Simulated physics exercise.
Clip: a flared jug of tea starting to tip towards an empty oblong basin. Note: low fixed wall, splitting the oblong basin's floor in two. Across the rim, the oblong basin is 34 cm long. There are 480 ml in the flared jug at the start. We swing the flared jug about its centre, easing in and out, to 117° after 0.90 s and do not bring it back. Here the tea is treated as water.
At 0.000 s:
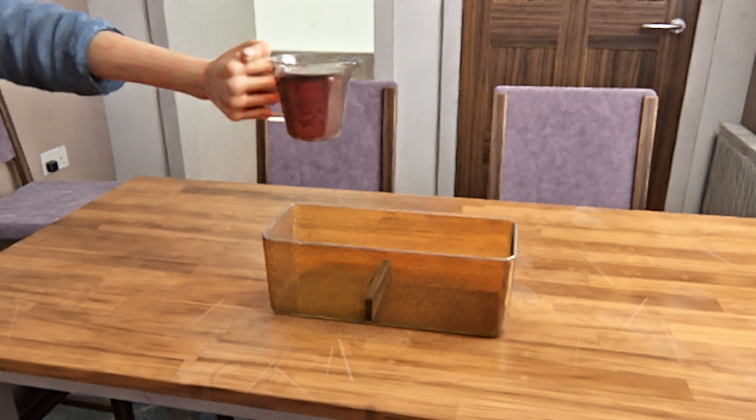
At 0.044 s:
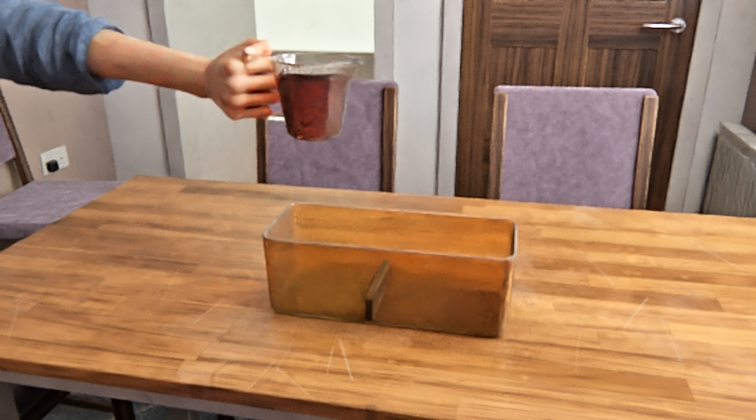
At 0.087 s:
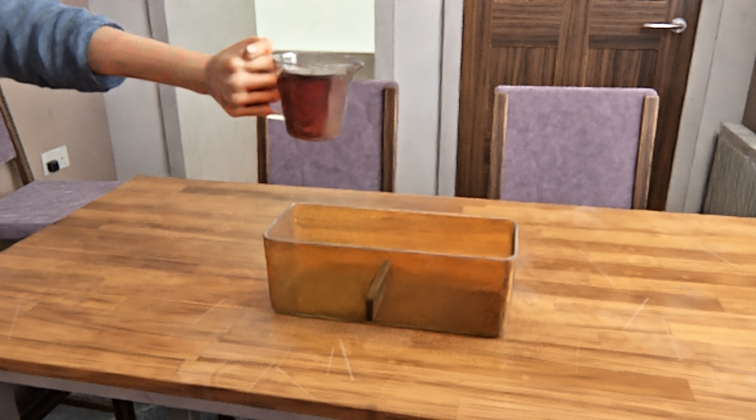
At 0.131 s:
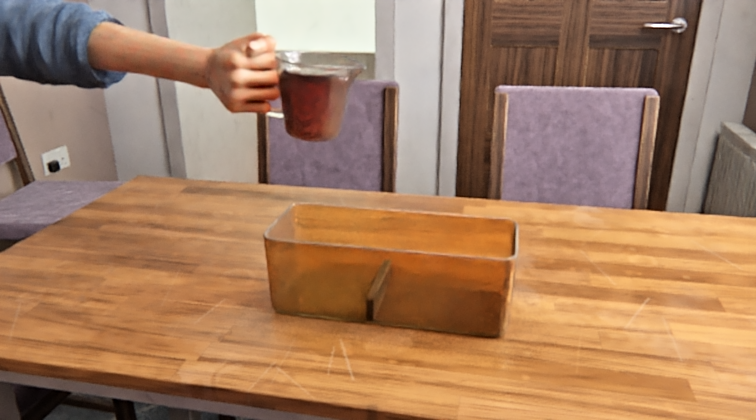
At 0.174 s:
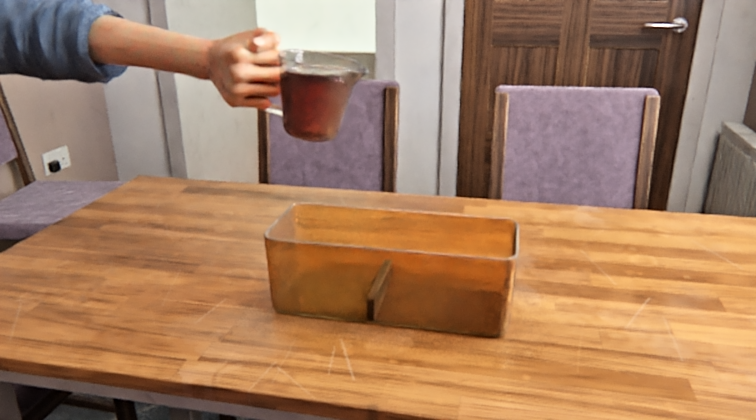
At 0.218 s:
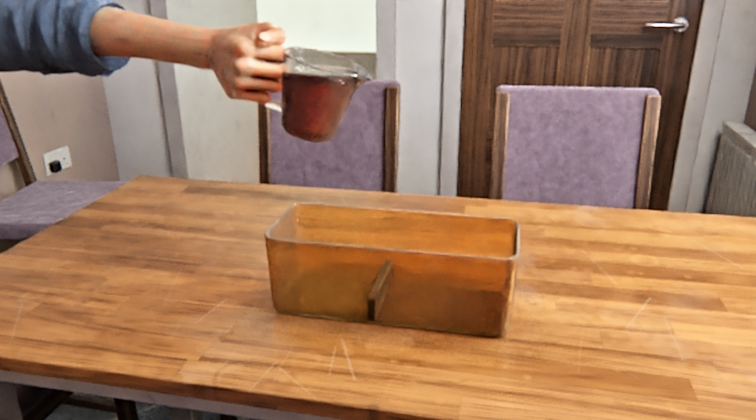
A hand gradually tilts a glass jug of tea rightward above an empty oblong basin.
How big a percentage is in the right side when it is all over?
Roughly 86 per cent is in the right side.
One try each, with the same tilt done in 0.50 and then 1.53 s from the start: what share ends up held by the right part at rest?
The first try gives 85 percent and the second 90 percent.
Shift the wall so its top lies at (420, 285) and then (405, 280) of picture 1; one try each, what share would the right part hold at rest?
Result: 30 per cent, then 60 per cent.
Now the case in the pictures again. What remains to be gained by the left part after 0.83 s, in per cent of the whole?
Around 8 per cent.
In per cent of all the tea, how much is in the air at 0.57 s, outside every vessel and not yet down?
Roughly 34 percent.
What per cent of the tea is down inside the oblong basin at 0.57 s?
Around 10%.
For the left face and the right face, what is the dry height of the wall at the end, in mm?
For the left, around 32 mm; for the right, around 18 mm.
By 0.57 s the tilt is 83° and 56 per cent is still to pour, 0 is left of the wall and 11 right of it.
By 0.83 s the tilt is 115° and 4 per cent is still to pour, 4 is left of the wall and 76 right of it.
By 1.10 s the tilt is 117° and 0 per cent is still to pour, 12 is left of the wall and 86 right of it.
By 1.40 s the tilt is 117° and 0 per cent is still to pour, 12 is left of the wall and 86 right of it.
At rest 12 per cent lies left of the wall, 86 right of it and 2 outside.
